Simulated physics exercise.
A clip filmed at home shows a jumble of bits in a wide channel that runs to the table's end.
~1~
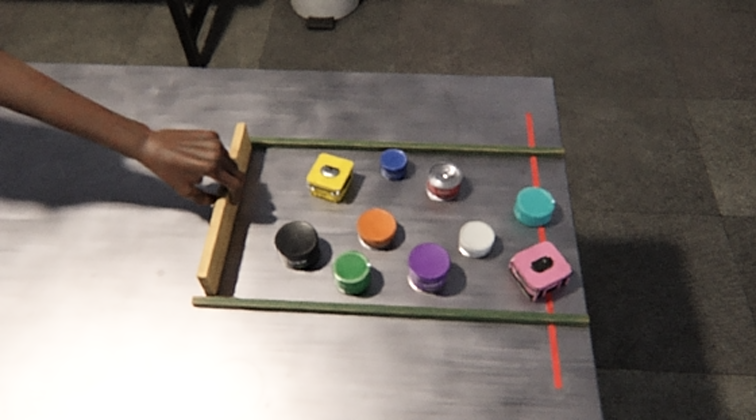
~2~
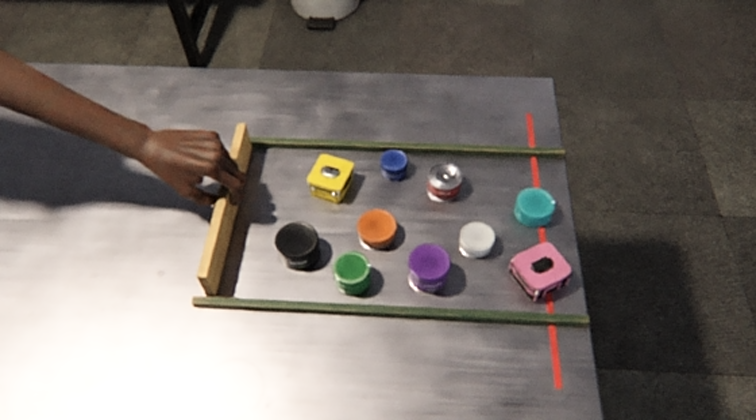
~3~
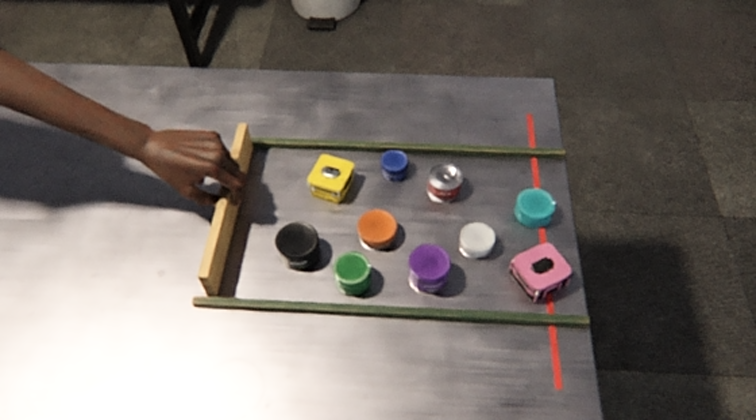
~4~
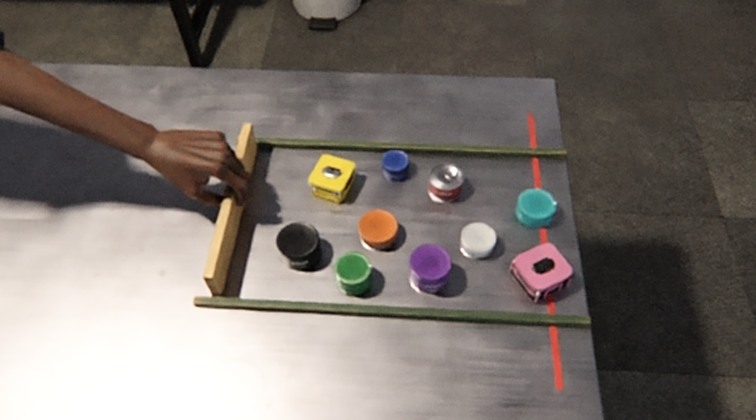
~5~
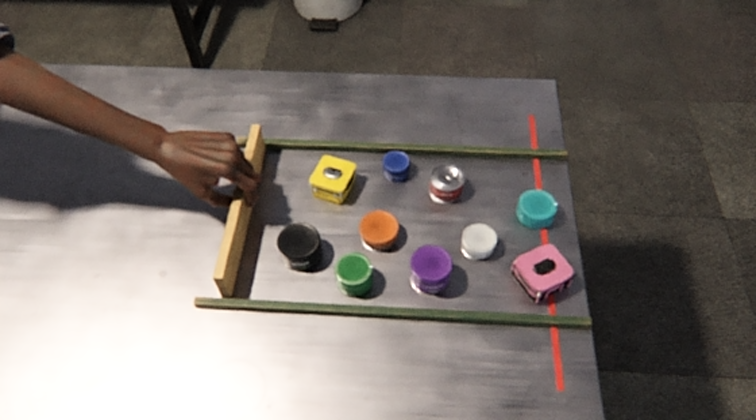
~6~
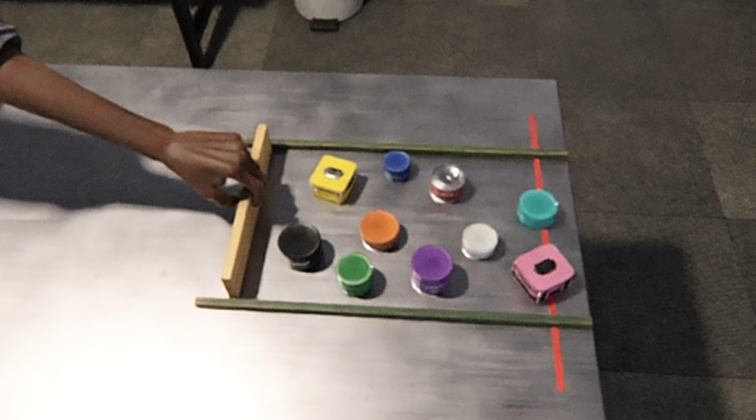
On a grey table, a hand slides a wooden board slightly right toward colourful containers.
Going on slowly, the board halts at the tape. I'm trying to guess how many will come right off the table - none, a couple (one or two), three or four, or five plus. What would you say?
So in the end, at least five bits get shoved clean off.
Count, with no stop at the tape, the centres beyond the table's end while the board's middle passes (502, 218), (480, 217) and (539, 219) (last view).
First 1, then 0, finally 5.
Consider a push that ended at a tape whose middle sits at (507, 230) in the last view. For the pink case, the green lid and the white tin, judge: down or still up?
In order, the pink case goes off the edge, then the green lid keeps its spot, then the white tin keeps its spot.
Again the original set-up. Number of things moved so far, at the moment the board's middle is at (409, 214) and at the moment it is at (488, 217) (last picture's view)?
The counts are 7 and 10.
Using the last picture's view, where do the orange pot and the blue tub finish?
The orange pot at (564, 221), the blue tub at (552, 165).
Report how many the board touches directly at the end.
Contact count: 5.
A little later, none off yet; turquoise lid at rest near (537, 209); pink case at rest near (543, 273); white tin at rest near (479, 242).
Next, none off yet; turquoise lid shifted about its own width near (560, 212); pink case shifted about its own width near (586, 267); white tin shifted well along near (543, 236).
When it is over, the number that fall off is five or more; down, purple tin, red pot, white tin, pink case and turquoise lid.
